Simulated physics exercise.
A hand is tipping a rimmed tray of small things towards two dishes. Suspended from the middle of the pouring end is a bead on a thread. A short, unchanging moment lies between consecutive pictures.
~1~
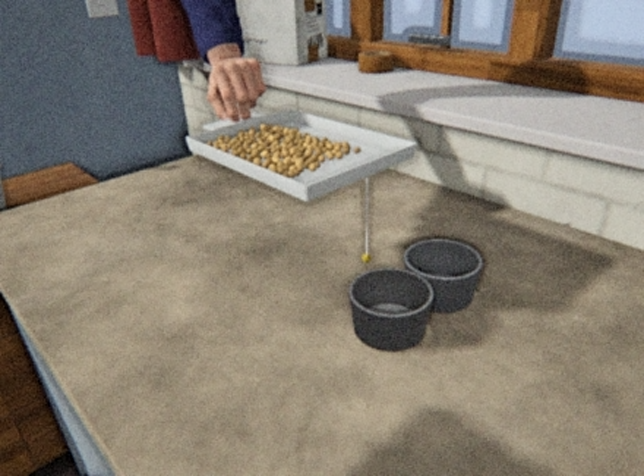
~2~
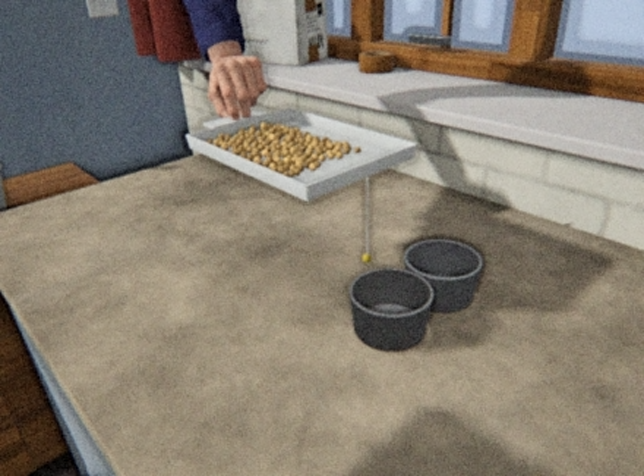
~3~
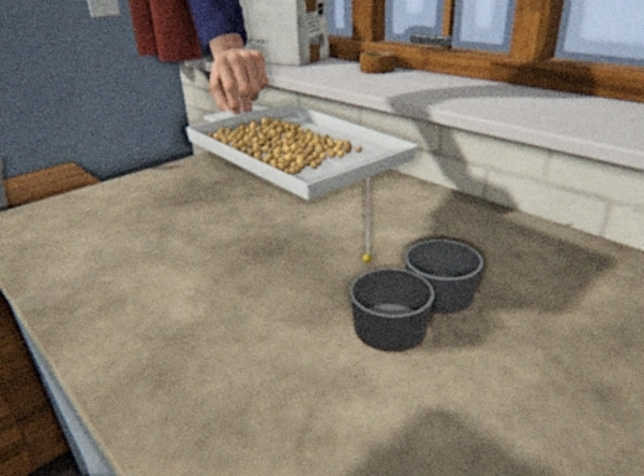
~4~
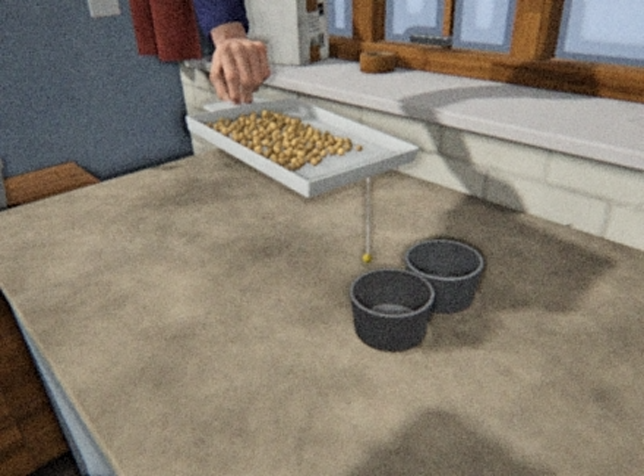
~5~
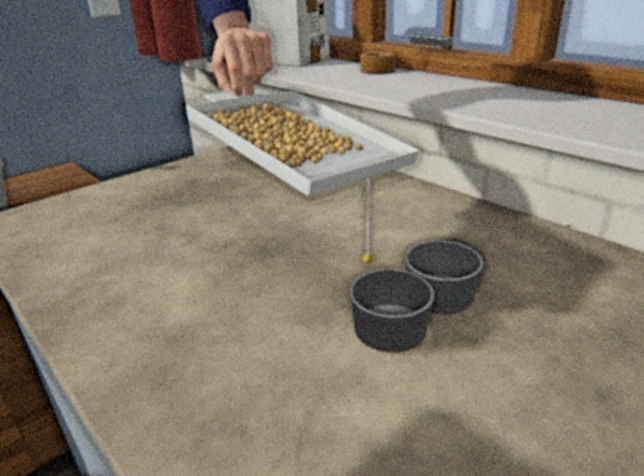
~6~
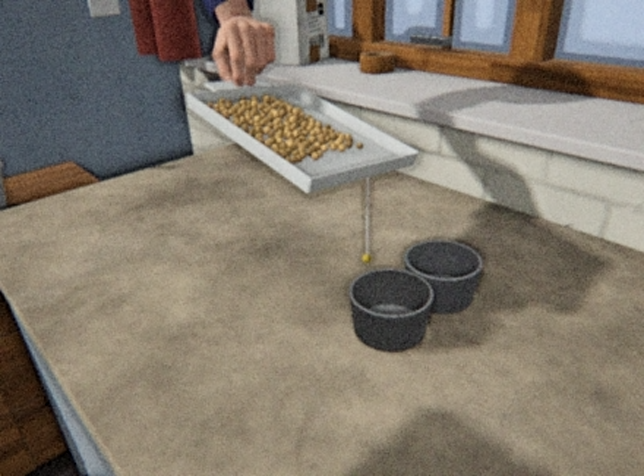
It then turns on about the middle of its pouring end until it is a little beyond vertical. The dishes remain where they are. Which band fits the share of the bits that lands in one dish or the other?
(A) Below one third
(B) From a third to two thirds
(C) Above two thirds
Answer: B.
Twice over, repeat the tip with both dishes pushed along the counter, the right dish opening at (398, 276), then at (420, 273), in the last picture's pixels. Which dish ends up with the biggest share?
The one on the right side, then the one on the right side.
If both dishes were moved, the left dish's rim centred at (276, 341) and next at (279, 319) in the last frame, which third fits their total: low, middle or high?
Run 1 - less than a third; run 2 - under a third.
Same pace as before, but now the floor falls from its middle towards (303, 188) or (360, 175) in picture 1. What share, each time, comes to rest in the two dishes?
The first try would leave around 20 per cent there, the second around 70 per cent.
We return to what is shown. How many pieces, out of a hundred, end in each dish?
In per cent, left near 10 and right near 40.
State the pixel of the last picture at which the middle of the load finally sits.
Near (422, 285).
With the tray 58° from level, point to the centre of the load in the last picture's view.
(368, 131).
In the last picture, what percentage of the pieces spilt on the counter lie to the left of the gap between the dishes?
That would be roughly 80 per cent.
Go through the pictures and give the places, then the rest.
The first picture shows corners of the pouring end at (306, 185) and (414, 143), level; middle of the load at (274, 148), dried chickpeas; left dish at (422, 324); right dish at (472, 287); bead on its thread at (367, 258).
The second picture shows corners of the pouring end at (306, 185) and (414, 144), level; middle of the load at (274, 146).
The third picture shows corners of the pouring end at (308, 183) and (416, 145), tipped barely, lowest at the right corner; middle of the load at (275, 142).
The fourth picture shows corners of the pouring end at (309, 181) and (416, 147), tipped a little, lowest at the right corner; middle of the load at (275, 136).
The fifth picture shows corners of the pouring end at (310, 180) and (417, 150), tipped a little, lowest at the right corner; middle of the load at (276, 131).
The sixth picture shows corners of the pouring end at (311, 177) and (417, 152), tipped a little, lowest at the right corner; middle of the load at (276, 124); left dish at (422, 324); right dish at (472, 288).
Soon, tray tipped steeply; nearly all on the tray; a stray few in the right dish; a stray few in the air.
A while on, tray tipped right over; most on the tray; a stray few in the left dish; a small part in the right dish; a stray few outside both; a small part in the air.
Towards the end, tray tipped past a quarter turn; a small part in the left dish; about half in the right dish; about half outside both.
Finally, tray tipped past a quarter turn; a small part in the left dish; about half in the right dish; about half outside both.
